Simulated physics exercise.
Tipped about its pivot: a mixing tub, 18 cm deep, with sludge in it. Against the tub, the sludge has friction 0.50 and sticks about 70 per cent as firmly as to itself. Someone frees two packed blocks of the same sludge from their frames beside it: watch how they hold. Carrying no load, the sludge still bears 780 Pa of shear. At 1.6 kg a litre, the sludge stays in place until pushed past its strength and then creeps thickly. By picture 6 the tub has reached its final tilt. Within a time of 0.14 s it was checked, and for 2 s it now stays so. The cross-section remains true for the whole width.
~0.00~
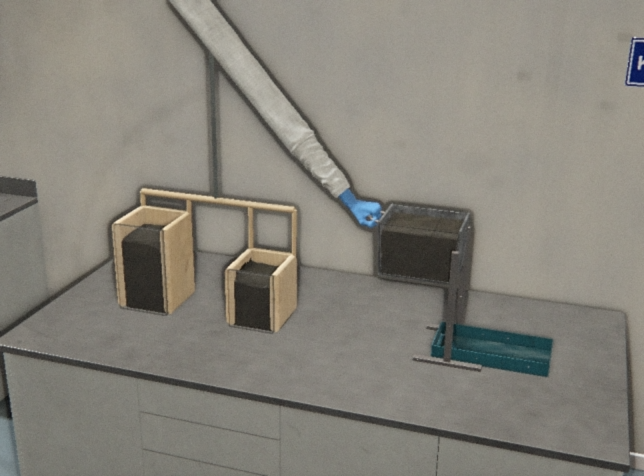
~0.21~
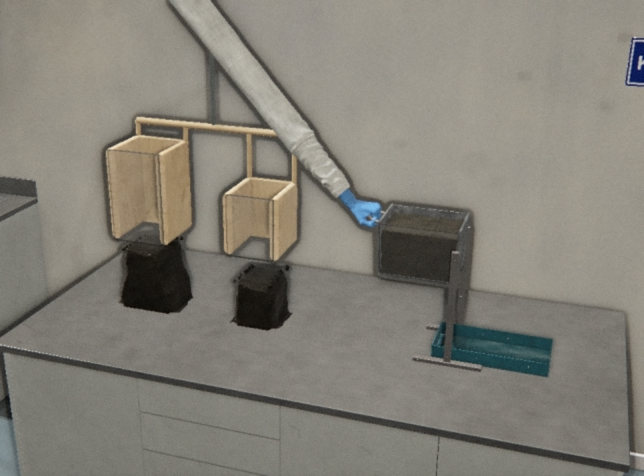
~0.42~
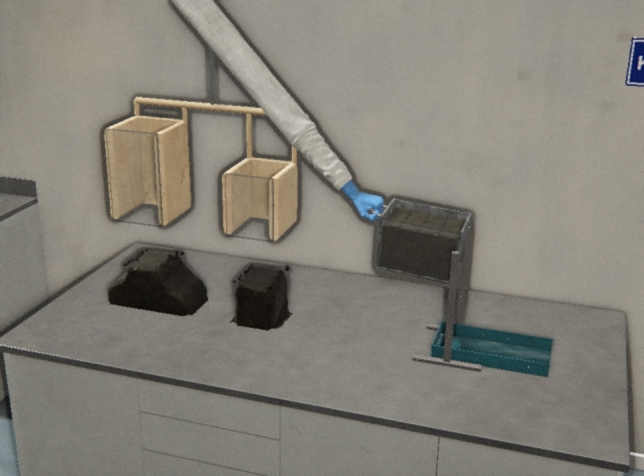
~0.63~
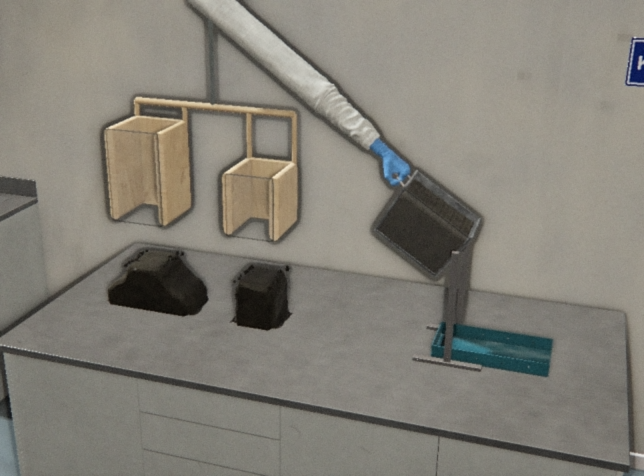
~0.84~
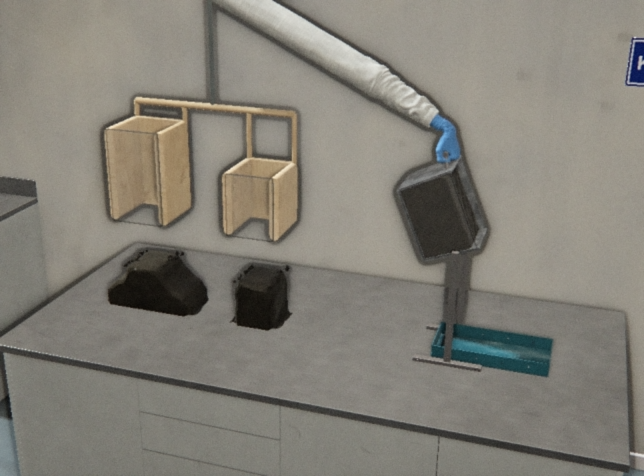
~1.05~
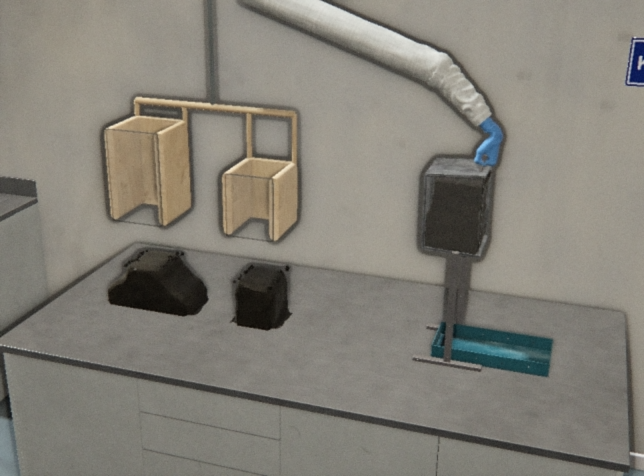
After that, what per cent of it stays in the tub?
Some 40 percent stays in the tub.
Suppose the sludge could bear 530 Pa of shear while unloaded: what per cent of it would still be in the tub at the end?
In that case close to 35 in a hundred.
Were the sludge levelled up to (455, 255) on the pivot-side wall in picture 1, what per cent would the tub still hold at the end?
That gives some 65 %.
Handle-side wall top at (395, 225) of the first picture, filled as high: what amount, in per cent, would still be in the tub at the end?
Close to 60 per cent would still be in the tub.
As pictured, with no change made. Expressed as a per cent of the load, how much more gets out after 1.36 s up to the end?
8 %.
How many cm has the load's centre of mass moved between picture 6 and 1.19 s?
Displacement noted: Approx. 5 cm... about that.
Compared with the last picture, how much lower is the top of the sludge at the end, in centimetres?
Roughly 14 cm.
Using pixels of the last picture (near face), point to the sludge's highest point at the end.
Around (445, 222).
By 1.19 s, the tub is at 89 degrees and holds 81 %.
By 1.36 s, the tub is at 89 degrees and holds 48 %.
By 1.53 s, the tub is at 89 degrees and holds 40 %.
By 1.70 s, the tub is at 89 degrees and holds 40 %.
By 3.05 s, at the end, the tub is at 89 degrees and holds 40 %.
